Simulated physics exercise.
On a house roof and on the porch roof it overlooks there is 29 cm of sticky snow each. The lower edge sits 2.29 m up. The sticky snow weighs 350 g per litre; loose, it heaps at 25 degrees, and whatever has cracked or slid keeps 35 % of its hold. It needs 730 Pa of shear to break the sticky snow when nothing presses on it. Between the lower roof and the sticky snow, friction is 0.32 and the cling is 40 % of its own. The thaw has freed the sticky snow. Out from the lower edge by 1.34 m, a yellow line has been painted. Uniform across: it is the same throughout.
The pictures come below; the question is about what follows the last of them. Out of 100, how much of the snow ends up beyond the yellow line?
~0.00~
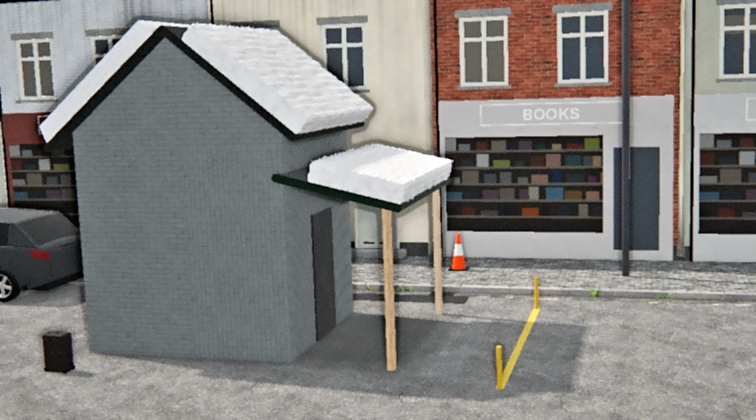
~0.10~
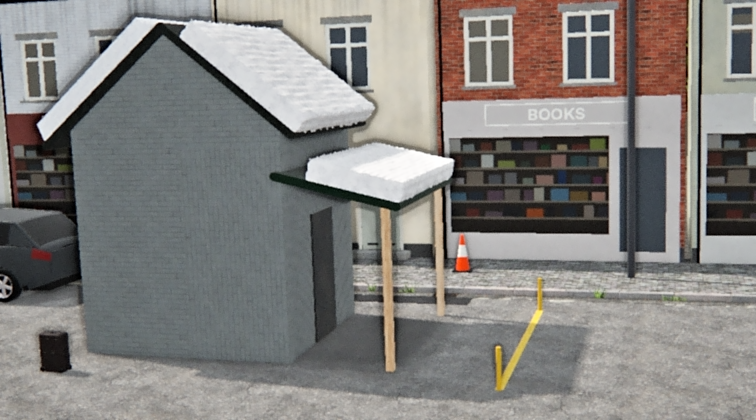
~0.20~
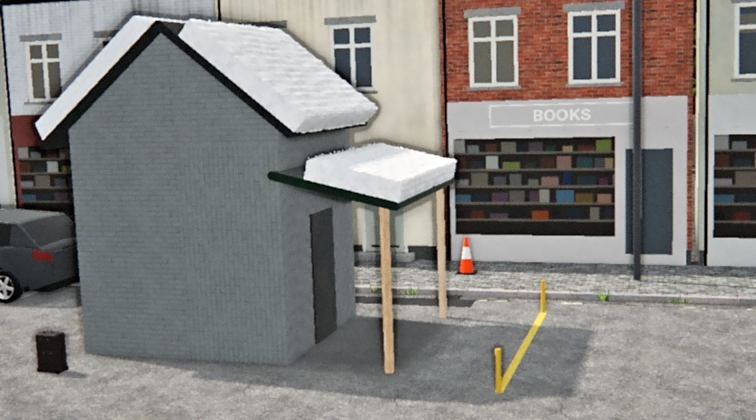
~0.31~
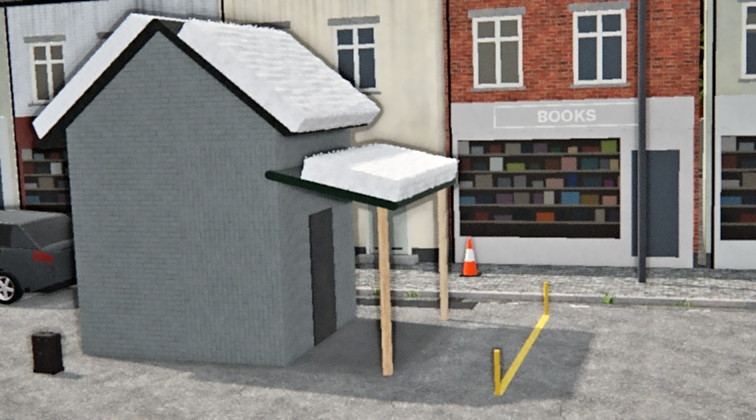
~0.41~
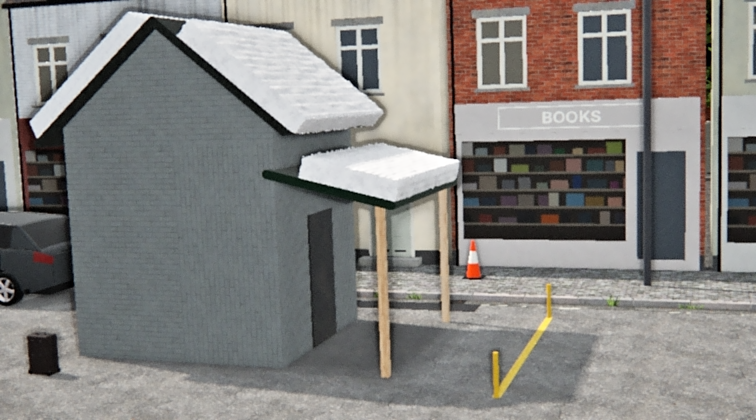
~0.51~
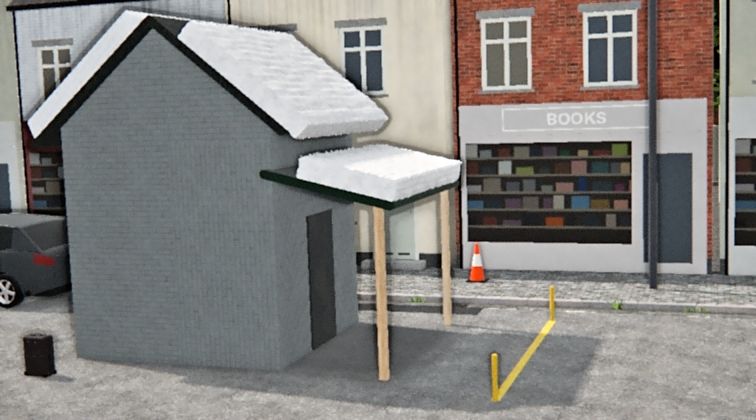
Roughly 0 out of 100.
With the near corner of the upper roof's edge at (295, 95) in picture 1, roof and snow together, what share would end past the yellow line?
Result: Near 18 %.
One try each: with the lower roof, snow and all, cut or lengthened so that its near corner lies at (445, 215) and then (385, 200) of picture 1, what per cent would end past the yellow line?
Roughly 0 % and then 1 %.
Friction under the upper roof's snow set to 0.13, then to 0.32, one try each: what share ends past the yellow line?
Try 1: 25 %; try 2: 12 %.
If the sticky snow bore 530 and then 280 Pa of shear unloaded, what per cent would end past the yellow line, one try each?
First try roughly 3 per cent, second try roughly 20 per cent.
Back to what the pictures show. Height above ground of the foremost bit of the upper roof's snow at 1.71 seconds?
Somewhere around 2.8 metres, I'd say.
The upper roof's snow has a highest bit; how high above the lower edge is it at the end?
I'd put it at around 1.4 m up.
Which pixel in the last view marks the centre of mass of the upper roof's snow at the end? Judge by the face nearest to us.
Roughly at (319, 147).
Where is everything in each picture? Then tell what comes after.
The first frame shows leading edge of the sticky snow at (298, 125).
The second frame shows leading edge of the sticky snow at (297, 123), its middle shifted 7 mm.
The third frame shows leading edge of the sticky snow at (296, 123), its middle shifted 2.7 cm, 1 % of it past the upper edge, in one piece.
The fourth frame shows leading edge of the sticky snow at (296, 126), its middle shifted 6.3 cm, 3 % of it past the upper edge, in one piece.
The fifth frame shows leading edge of the sticky snow at (295, 110), its middle shifted 11 cm, 5 % of it past the upper edge, in one piece.
The sixth frame shows leading edge of the sticky snow at (298, 120), its middle shifted 18 cm, 9 % of it past the upper edge, cracking.
After 1.06 s, none is below the lower edge and 0 % is past the line.
After 1.71 s, none is below the lower edge and 0 % is past the line.
After 2.35 s, none is below the lower edge and 0 % is past the line.
After 3.00 s, 6 % is below the lower edge and 0 % is past the line.
After 4.70 s, at the end, 6 % is below the lower edge and 0 % is past the line.
